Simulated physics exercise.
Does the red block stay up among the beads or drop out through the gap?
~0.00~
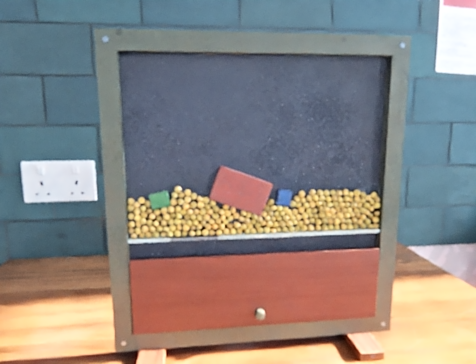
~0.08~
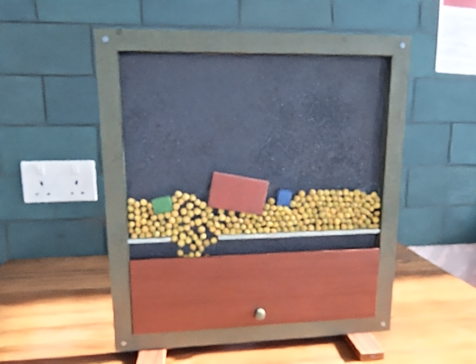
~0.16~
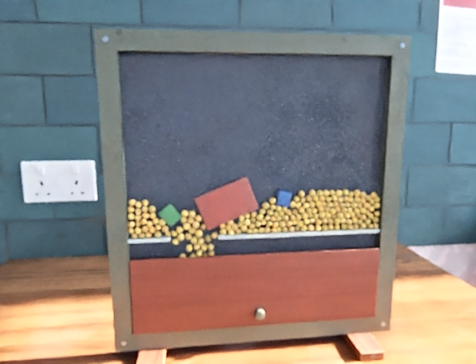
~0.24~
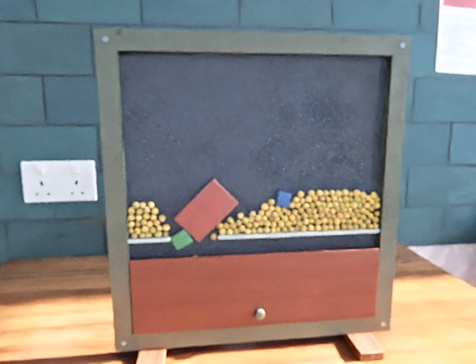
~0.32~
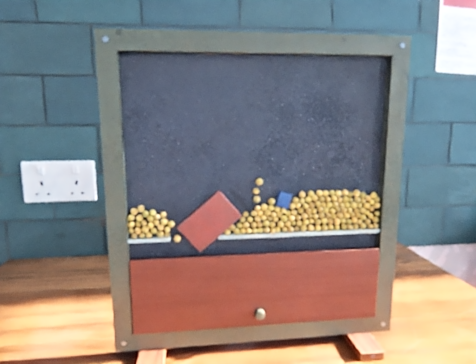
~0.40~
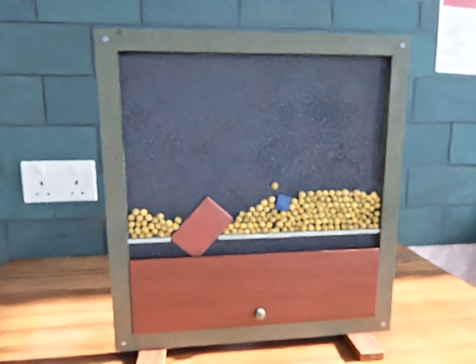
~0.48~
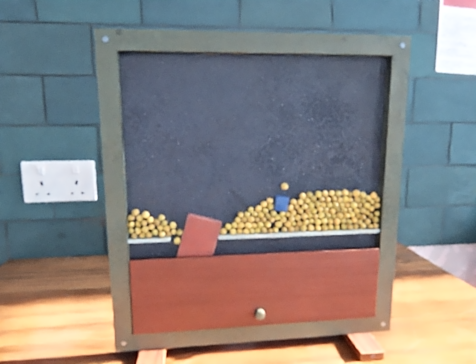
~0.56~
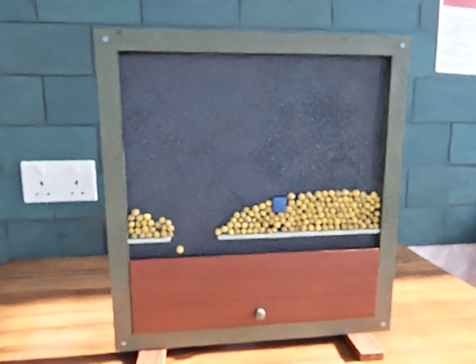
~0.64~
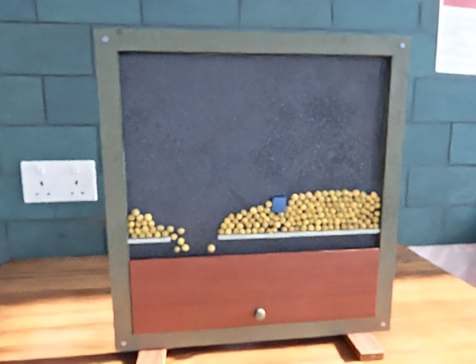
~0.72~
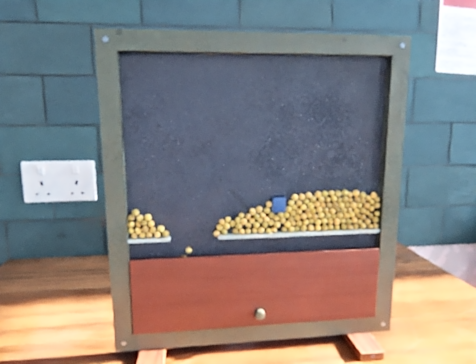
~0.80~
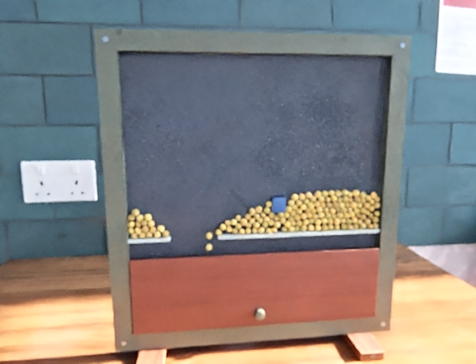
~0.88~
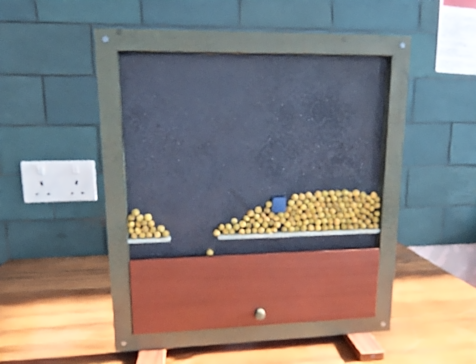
The red block drops out. It tilts down into the gap, slips through and is gone from view.
